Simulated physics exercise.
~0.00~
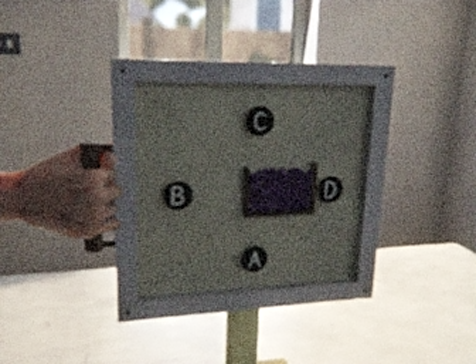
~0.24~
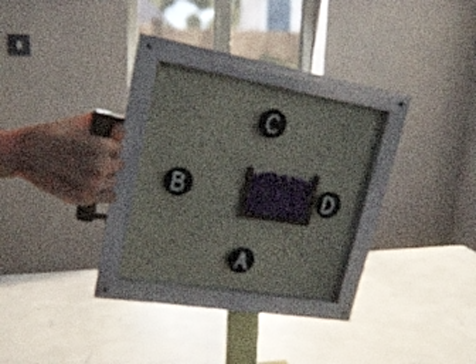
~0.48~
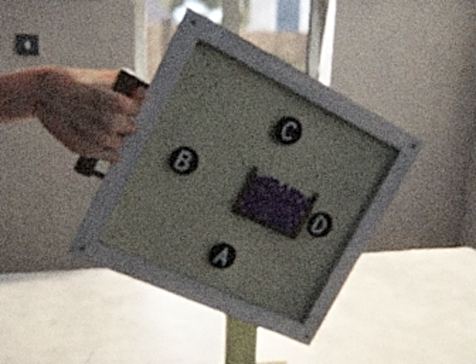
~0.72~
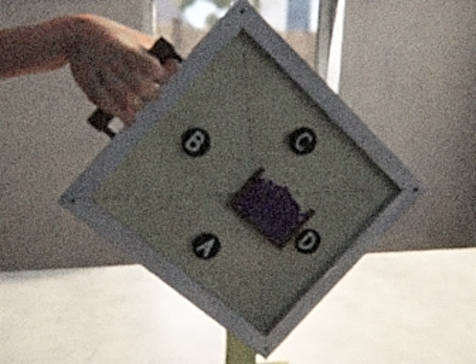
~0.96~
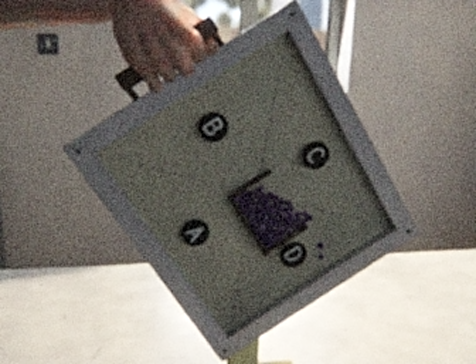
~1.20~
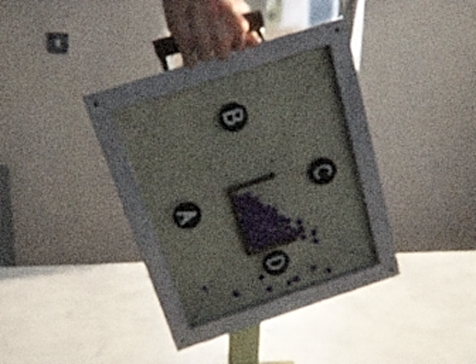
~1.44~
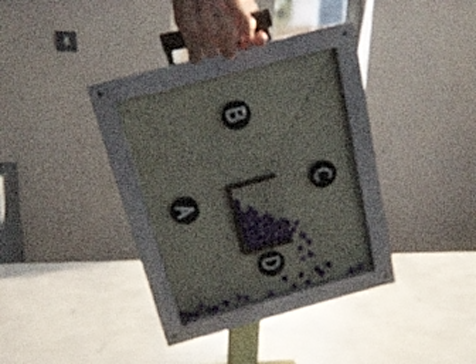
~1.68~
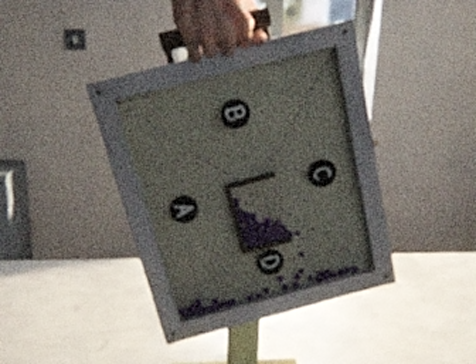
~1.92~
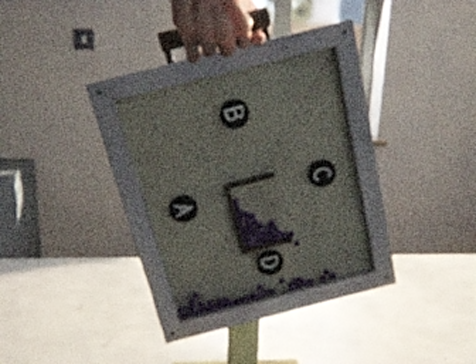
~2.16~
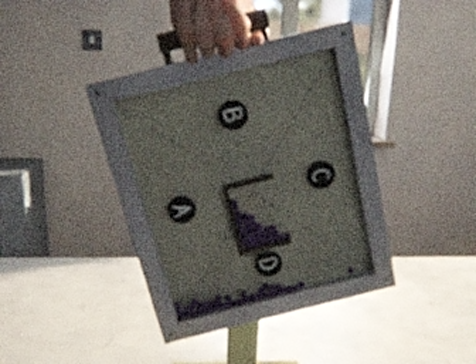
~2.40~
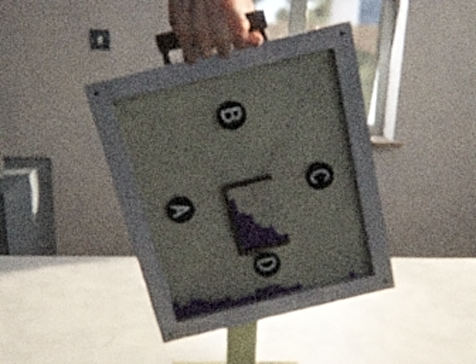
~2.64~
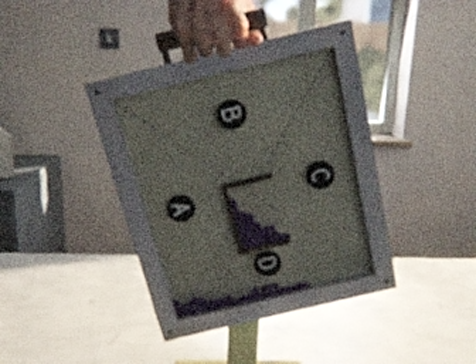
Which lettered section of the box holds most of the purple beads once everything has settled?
Most of the beads end up in section D, which has swung round to the bottom of the box.
A hand turned a square, clear-faced box clockwise by its handle, and the purple beads in the small holder inside spilled out past the letter D. The box stopped tilted, with some beads still in the holder and others along the bottom edge.
